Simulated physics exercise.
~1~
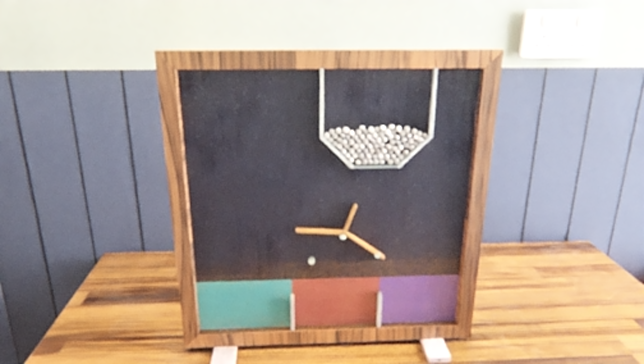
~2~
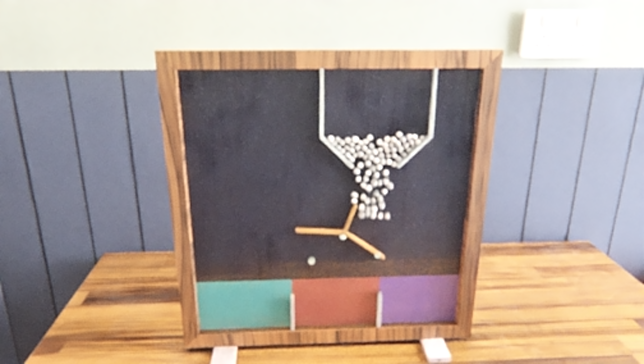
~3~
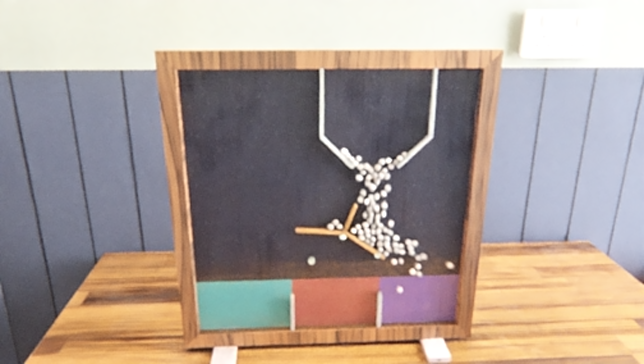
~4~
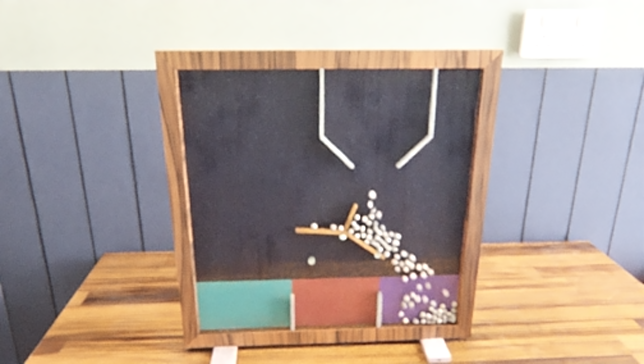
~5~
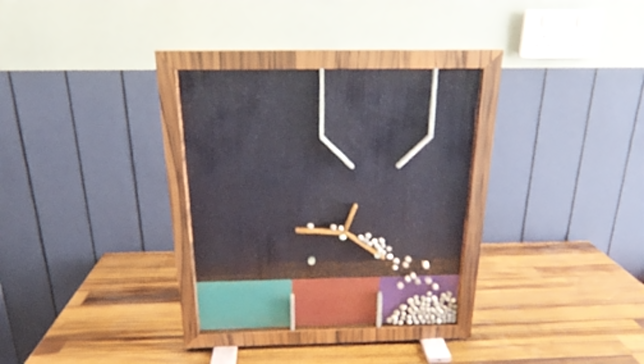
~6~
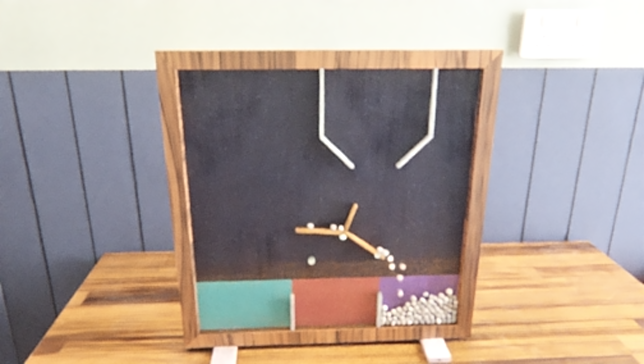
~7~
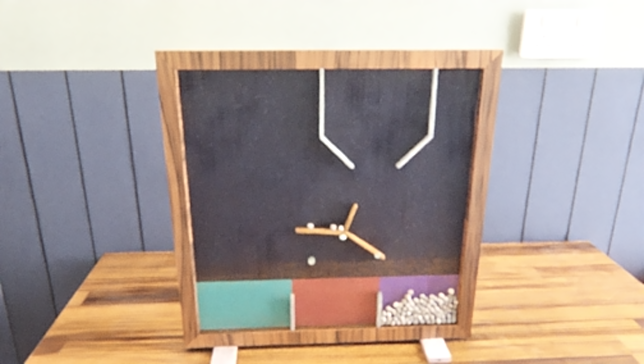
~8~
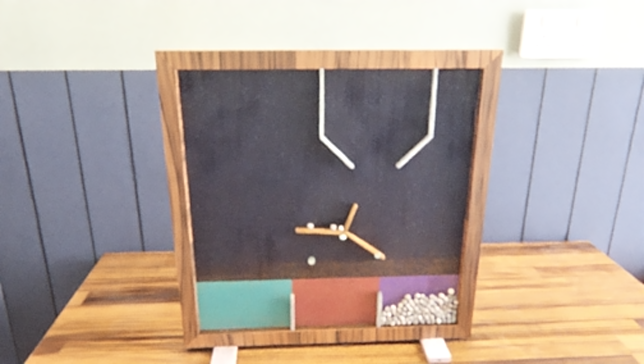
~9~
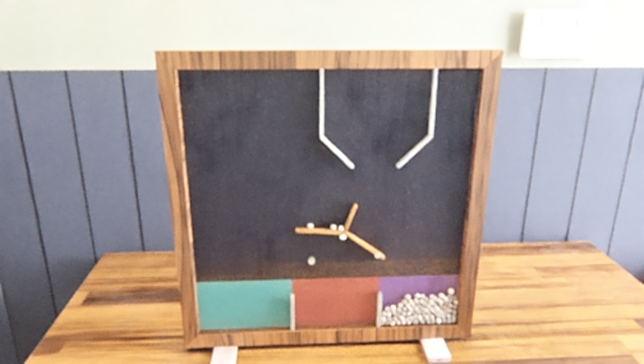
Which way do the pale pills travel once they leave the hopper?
They move down through the case, falling onto the orange rocker and then into the bin below.
